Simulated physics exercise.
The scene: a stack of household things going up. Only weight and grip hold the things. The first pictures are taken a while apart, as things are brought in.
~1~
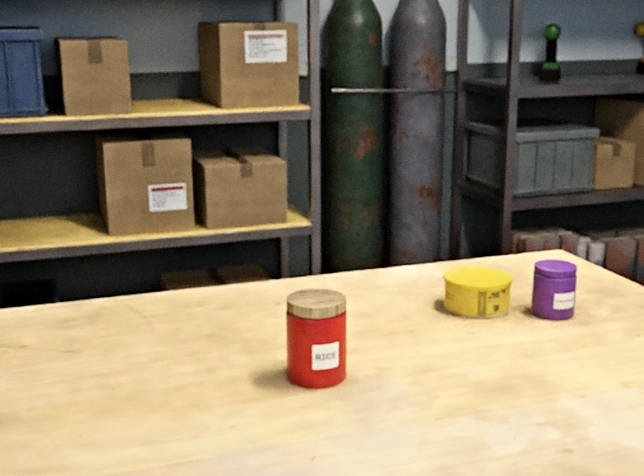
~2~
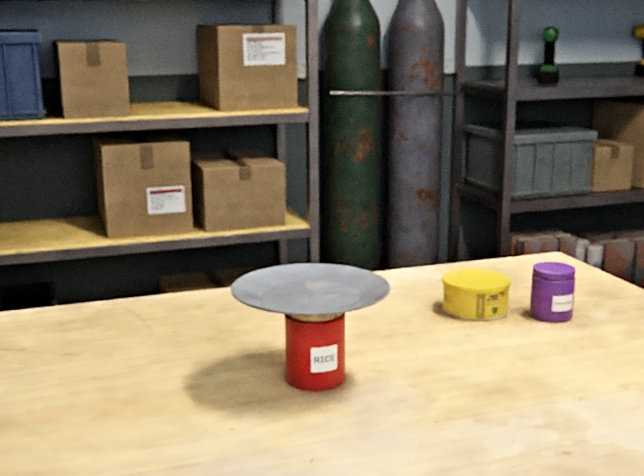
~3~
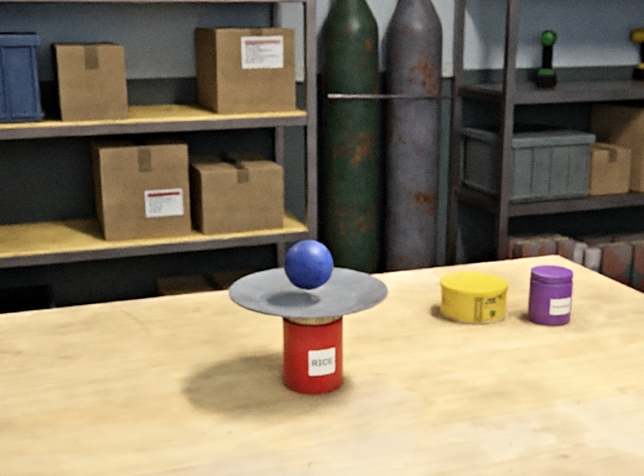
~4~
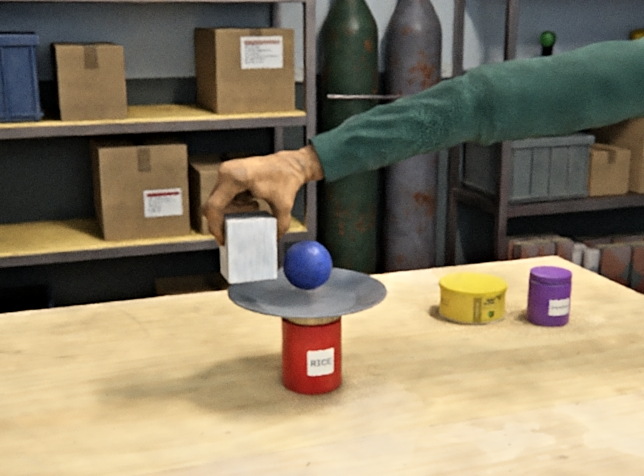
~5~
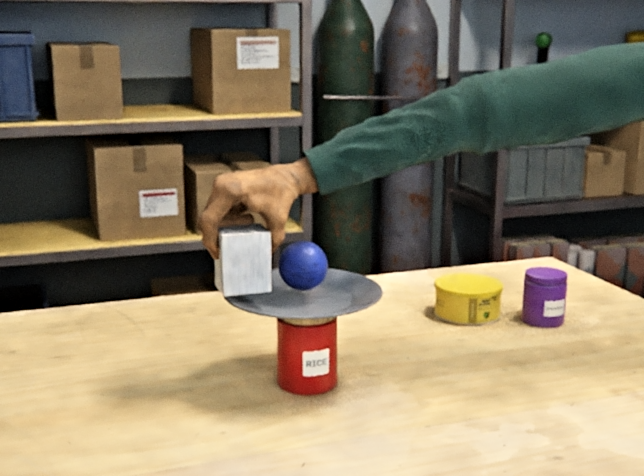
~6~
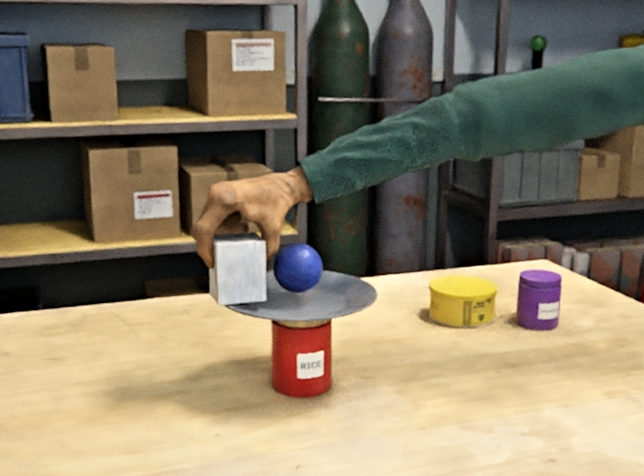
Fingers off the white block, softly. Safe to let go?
In the end the pile stays up.
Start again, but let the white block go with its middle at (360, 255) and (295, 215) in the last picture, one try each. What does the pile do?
In the first case it keeps its balance; in the second case it loses its balance.
Then, 0.20 s past the last view, nothing moves.
Then, 0.50 s past the last view, white block resting near (237, 269).
Finally, all 6 still in place. Final places as the last picture's camera would see them, white block near (237, 269). The pile holds.
